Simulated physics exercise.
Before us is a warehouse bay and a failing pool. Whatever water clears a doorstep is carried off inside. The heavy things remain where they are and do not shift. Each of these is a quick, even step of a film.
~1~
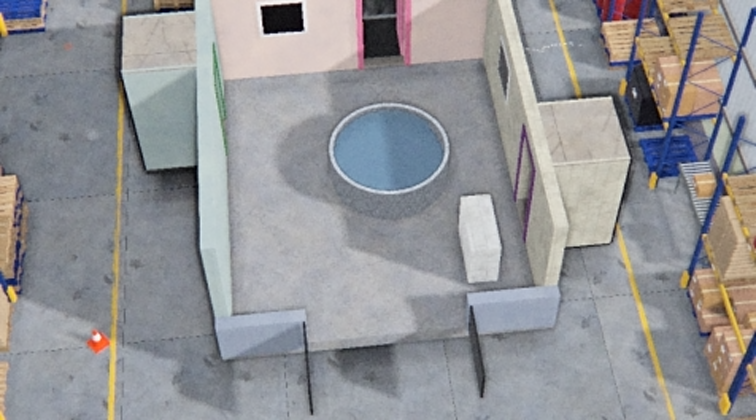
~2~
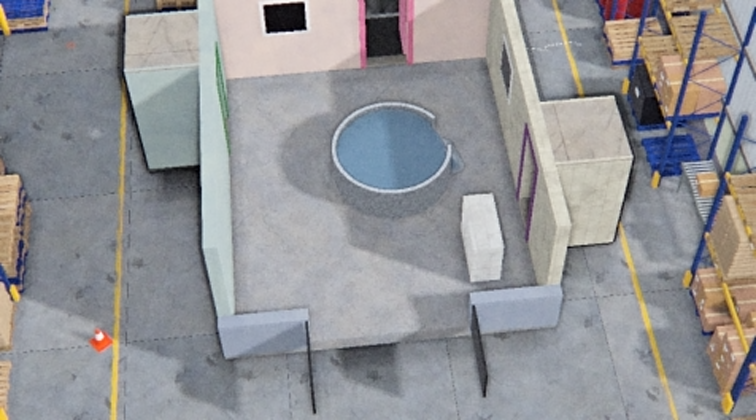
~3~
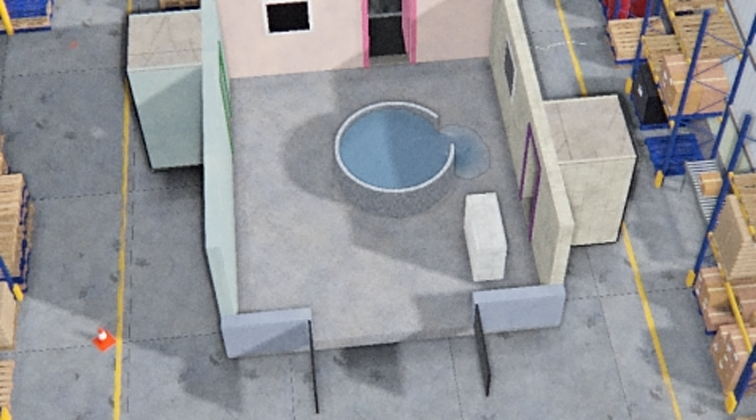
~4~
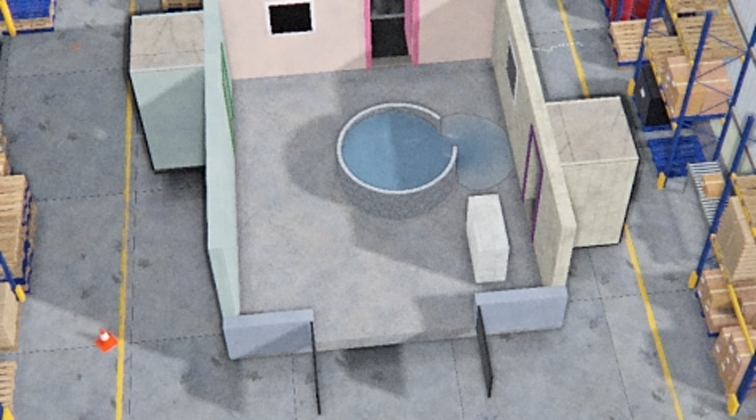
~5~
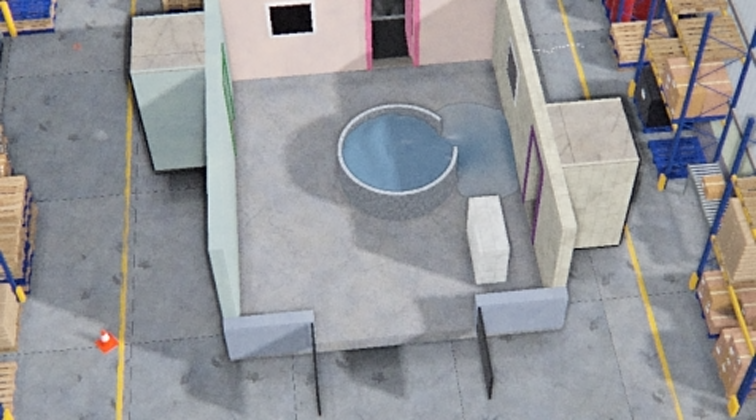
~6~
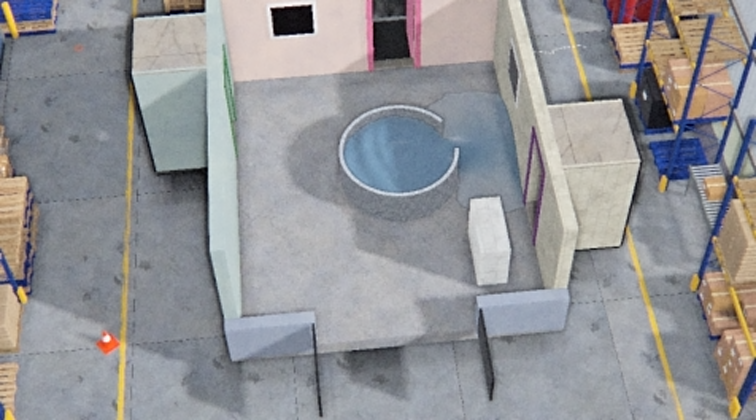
A round pool of still water in a warehouse bay opened on its right side, and water poured out through the gap, spreading across the grey floor to the wall on the right.
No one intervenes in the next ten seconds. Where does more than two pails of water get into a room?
The green door will break the limit, the purple door will respect the limit, the pink door will break the limit.
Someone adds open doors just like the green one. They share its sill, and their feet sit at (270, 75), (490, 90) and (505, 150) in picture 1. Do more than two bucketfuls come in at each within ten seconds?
They turn out short, over and over.
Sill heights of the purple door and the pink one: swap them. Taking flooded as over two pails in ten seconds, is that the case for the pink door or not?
Pink door falls short.
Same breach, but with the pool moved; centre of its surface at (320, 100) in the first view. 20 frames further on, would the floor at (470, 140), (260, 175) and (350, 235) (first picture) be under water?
I'd say swamped for the first, still dry for the second and still dry for the third.
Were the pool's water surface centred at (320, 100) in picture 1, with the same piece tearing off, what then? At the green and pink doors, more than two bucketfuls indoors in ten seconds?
Briefly, the green door gets little enough; the pink door gets too much.
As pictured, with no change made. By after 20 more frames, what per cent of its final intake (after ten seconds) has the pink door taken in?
Near 20 per cent, give or take.
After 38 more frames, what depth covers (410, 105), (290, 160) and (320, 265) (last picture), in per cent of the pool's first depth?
6, 4 and 4 in a hundred, in turn.
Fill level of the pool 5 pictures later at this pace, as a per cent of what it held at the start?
74 percent or so.
A moment on, water covers 15 % of the floor; the green door not reached, the purple door wet at the sill, nothing in, the pink door not reached.
Next, water covers 25 % of the floor; the green door not reached, the purple door wet at the sill, nothing in, the pink door wet at the sill, nothing in.
Then, water covers 60 % of the floor; the green door not reached, the purple door wet at the sill, nothing in, the pink door under two buckets in.
Later, water covers 95 % of the floor; the green door over two buckets in, the purple door wet at the sill, nothing in, the pink door over two buckets in.
In the end, water covers 100 % of the floor; the green door far over two buckets in, the purple door under two buckets in, the pink door over two buckets in.
